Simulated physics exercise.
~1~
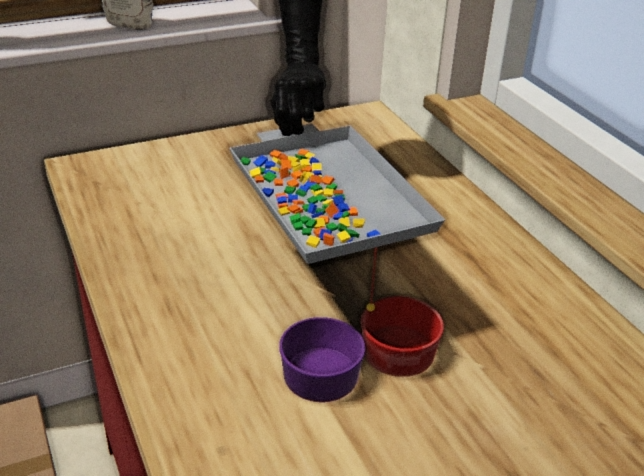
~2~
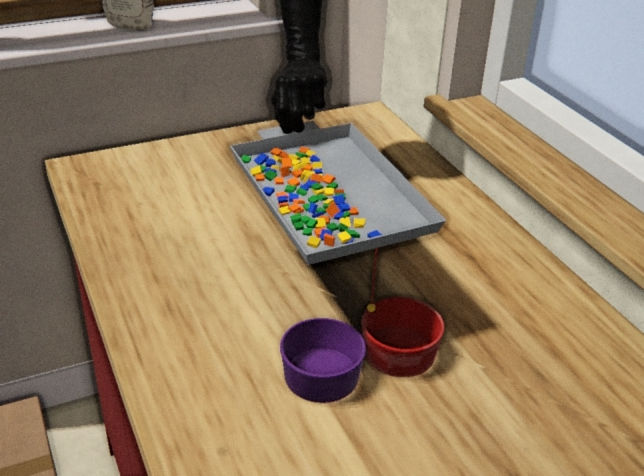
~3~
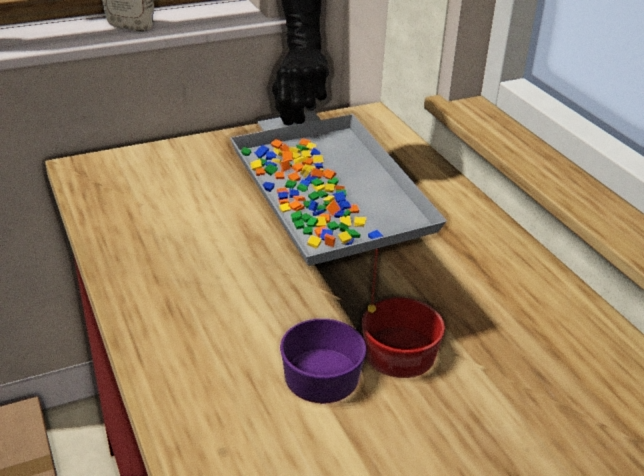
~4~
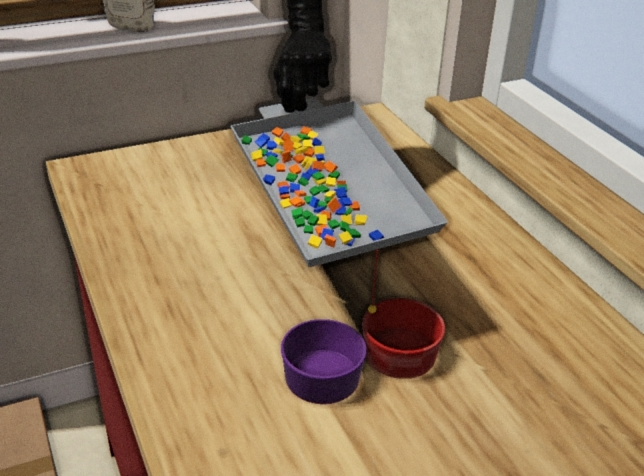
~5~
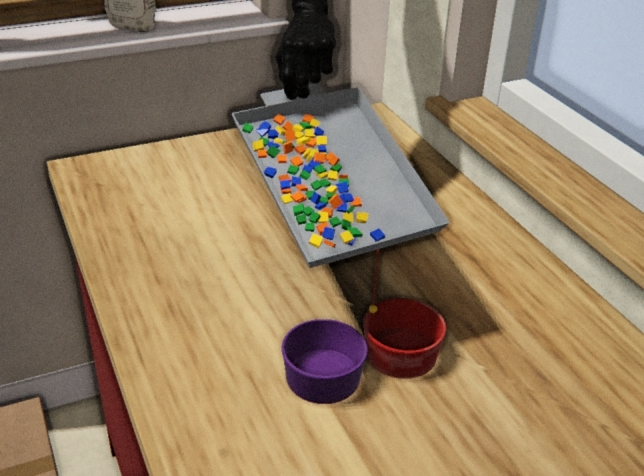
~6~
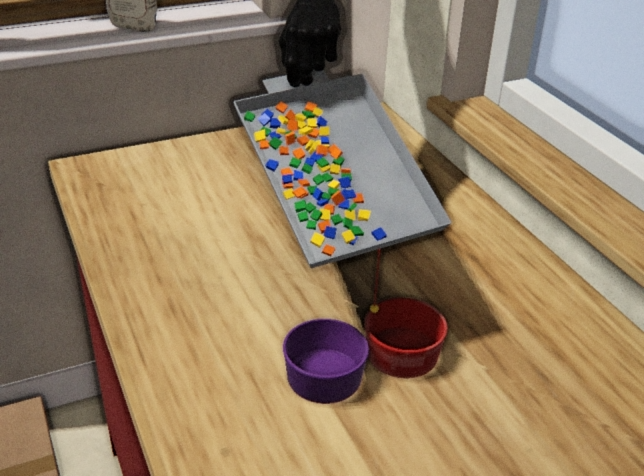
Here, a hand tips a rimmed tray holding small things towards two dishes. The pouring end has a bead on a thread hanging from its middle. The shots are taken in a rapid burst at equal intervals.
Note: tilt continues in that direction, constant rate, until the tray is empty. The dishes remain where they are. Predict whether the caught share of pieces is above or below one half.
Above one half.
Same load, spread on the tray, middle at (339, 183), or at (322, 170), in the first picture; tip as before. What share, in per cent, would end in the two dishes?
The first start gives 70 percent and the second 70 percent.
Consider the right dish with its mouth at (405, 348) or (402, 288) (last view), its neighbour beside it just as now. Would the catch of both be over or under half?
Taking the tries in order: A major share, followed by a minor share.
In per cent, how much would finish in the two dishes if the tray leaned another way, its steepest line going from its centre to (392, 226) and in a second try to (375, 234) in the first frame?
For the first it's near 50 %, for the second near 60 %.
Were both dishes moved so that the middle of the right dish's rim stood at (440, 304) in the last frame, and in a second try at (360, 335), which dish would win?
Trial one goes to the left of the two, trial two to the right of the two.
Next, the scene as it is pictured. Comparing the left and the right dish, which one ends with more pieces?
It's the left side.
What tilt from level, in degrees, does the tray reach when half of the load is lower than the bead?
100° or so.
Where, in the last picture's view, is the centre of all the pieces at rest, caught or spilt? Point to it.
Resting centre, last picture - approx. (339, 377).
Shortly afterwards, tray tipped steeply; the whole lot on the tray.
Next, tray tipped right over; near half on the tray; a little in the left dish; a little in the right dish; a little outside both; near a quarter in the air.
Some moments later, tray tipped past a quarter turn; near two thirds in the left dish; a little in the right dish; near a quarter outside both.
In the end, tray tipped past a quarter turn; near two thirds in the left dish; a little in the right dish; near a quarter outside both.
